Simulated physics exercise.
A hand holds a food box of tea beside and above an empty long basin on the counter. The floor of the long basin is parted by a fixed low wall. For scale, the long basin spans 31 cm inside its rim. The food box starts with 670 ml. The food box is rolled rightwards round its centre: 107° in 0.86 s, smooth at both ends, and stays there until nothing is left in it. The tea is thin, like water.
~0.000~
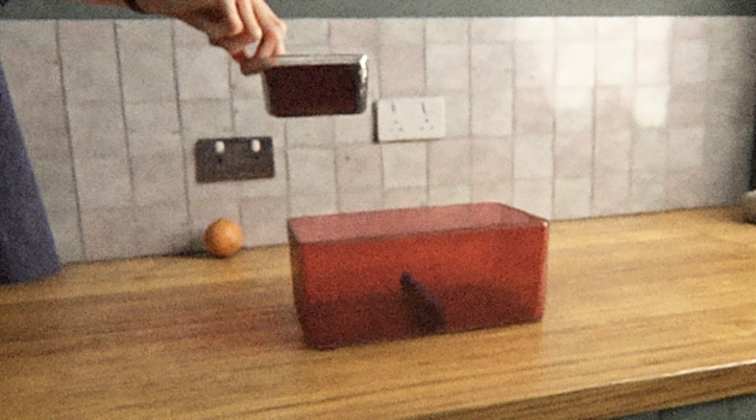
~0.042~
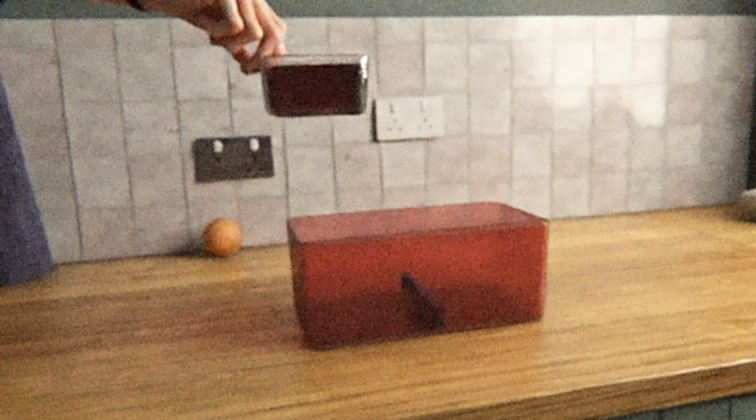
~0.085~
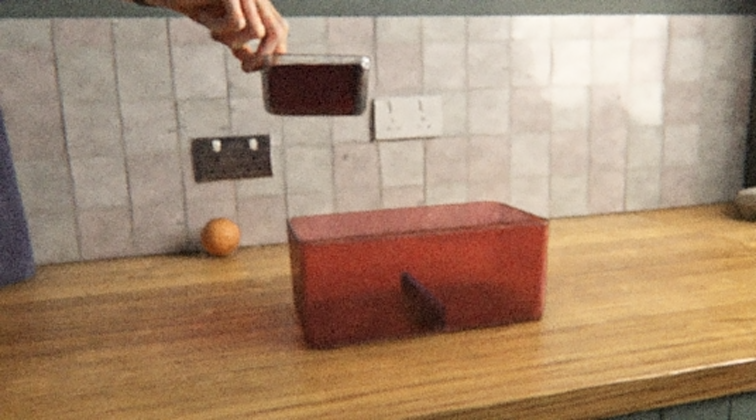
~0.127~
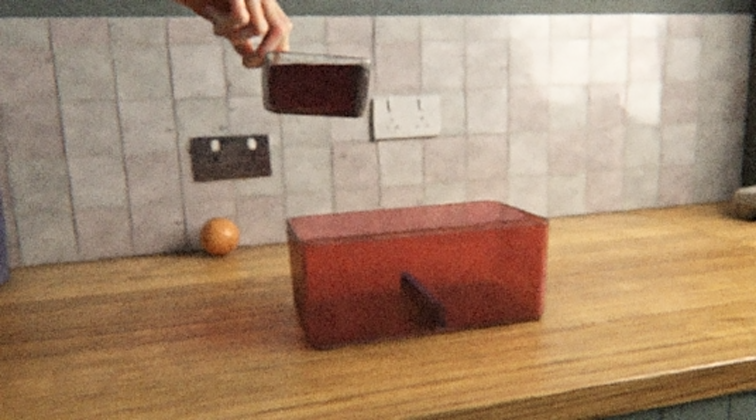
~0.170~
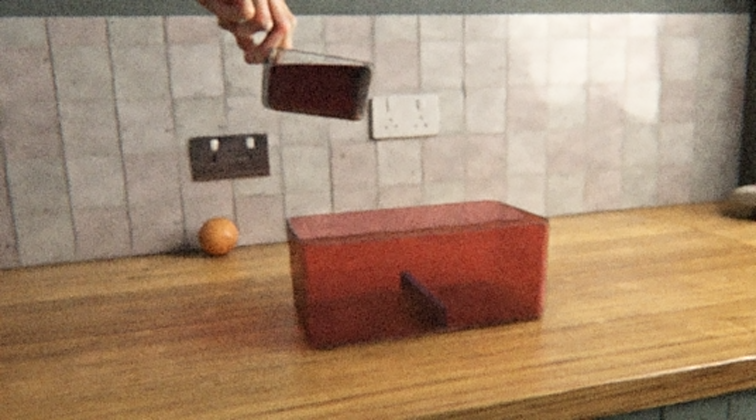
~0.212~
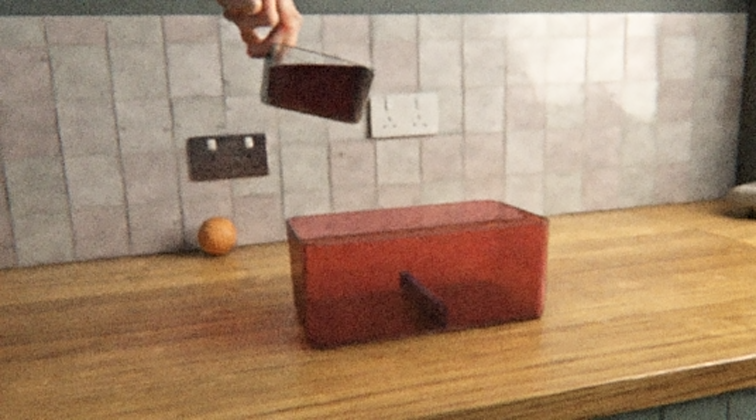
On a kitchen's wooden worktop, seen from the front and slightly above, pale glossy tiles line the wall behind, with a dark socket and a white one. A long, see-through red basin with a dark slanted shape in it sits centrally, an orange to its left, while a hand above holds a small clear box of dark red liquid. The hand gradually tilts the box rightwards, its liquid staying level, as the view drifts very slightly and a dark blue shape slips out at left.
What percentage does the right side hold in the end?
Roughly 63 per cent is past the wall.
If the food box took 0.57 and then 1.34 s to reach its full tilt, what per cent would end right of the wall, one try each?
First 50, then 65 per cent.
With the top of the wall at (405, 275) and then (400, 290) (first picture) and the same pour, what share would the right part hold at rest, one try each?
First 75, then 70 per cent.
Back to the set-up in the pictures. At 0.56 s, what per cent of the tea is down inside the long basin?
About 14 per cent.
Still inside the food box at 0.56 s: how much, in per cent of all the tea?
Near 40 in a hundred.
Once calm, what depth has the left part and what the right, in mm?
Left about 10 mm, right about 18 mm.
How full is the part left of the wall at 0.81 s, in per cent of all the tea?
About 22 per cent.
Then, 0.56 s in, the tilt is 77° and 40 per cent is still to pour, 3 is left of the wall and 11 right of it.
Then, 0.81 s in, the tilt is 106° and 5 per cent is still to pour, 22 is left of the wall and 64 right of it.
Then, 1.07 s in, the tilt is 107° and 0 per cent is still to pour, 34 is left of the wall and 64 right of it.
Then, 1.36 s in, the tilt is 107° and 0 per cent is still to pour, 37 is left of the wall and 63 right of it.
Finally, 36 per cent lies left of the wall, 63 right of it and 1 outside.
